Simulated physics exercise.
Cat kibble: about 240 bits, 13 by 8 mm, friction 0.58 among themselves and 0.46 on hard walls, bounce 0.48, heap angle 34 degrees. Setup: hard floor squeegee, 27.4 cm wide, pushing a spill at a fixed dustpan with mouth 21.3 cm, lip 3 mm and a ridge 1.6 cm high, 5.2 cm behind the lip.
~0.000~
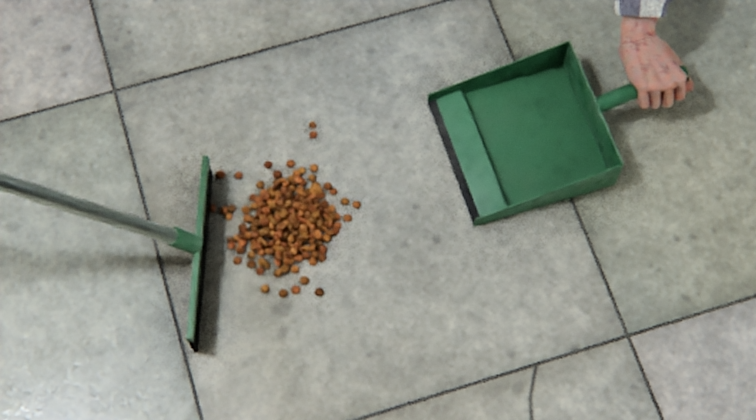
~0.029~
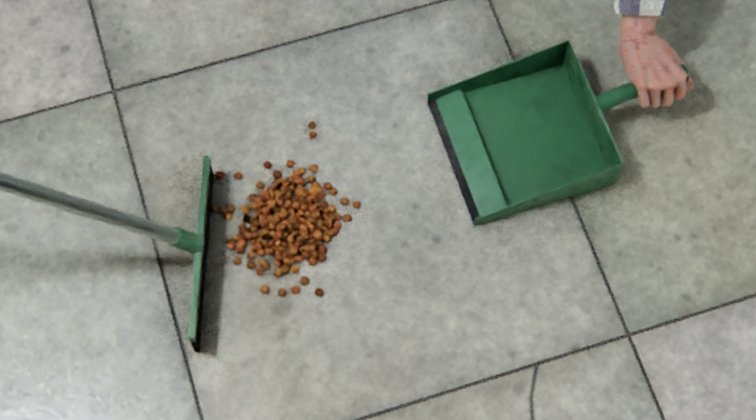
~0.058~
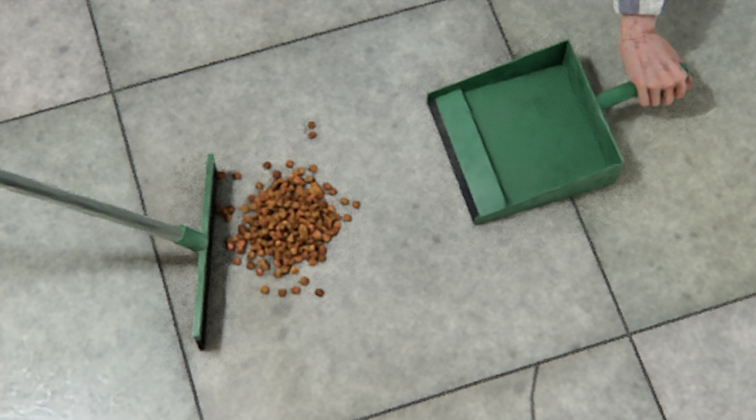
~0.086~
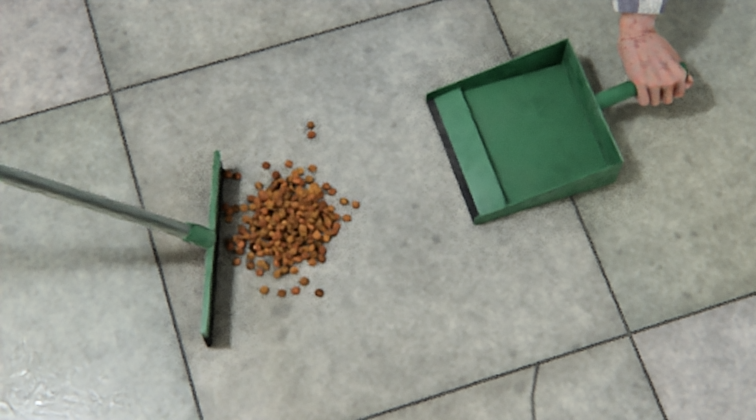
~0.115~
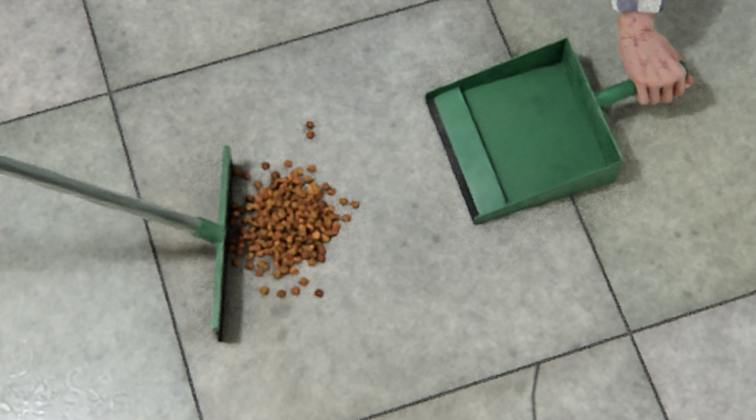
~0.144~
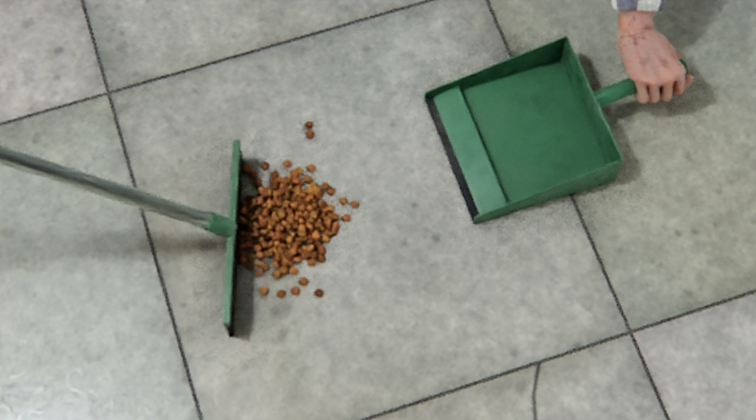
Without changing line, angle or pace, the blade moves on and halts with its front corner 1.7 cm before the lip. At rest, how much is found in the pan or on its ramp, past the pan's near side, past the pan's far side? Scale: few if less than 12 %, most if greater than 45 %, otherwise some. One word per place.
In the pan or on its ramp - few; past the pan's near side - some; past the pan's far side - few.
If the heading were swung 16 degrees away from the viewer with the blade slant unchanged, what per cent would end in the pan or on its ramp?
In that case around 0 per cent.
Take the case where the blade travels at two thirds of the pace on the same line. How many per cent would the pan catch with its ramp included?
Share: Close to 5 %.
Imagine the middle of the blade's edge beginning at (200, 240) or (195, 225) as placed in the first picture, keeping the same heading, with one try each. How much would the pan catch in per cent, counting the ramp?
About 0 and 0 per cent.
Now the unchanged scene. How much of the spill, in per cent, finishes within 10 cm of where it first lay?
Near 0 per cent.
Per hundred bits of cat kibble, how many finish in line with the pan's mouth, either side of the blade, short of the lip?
That works out near 75 percent.
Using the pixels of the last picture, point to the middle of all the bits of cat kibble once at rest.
Roughly (430, 183).
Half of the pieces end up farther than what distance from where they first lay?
That distance is close to 22 cm.
Then, at 0.38 s, middle of the blade 20 cm from the lip; 0 % over the lip, far side 0 %, near side 10 %.
After 0.53 s, middle of the blade 11 cm from the lip; 0 % over the lip, far side 0 %, near side 15 %.
After 0.81 s, middle of the blade 6 cm from the lip; 5 % over the lip, far side 5 %, near side 20 %.
In the end, at 1.1 s, pan 5 %, near side 20 %, far side 5 %, in front of the lip or behind the blade 75 %.
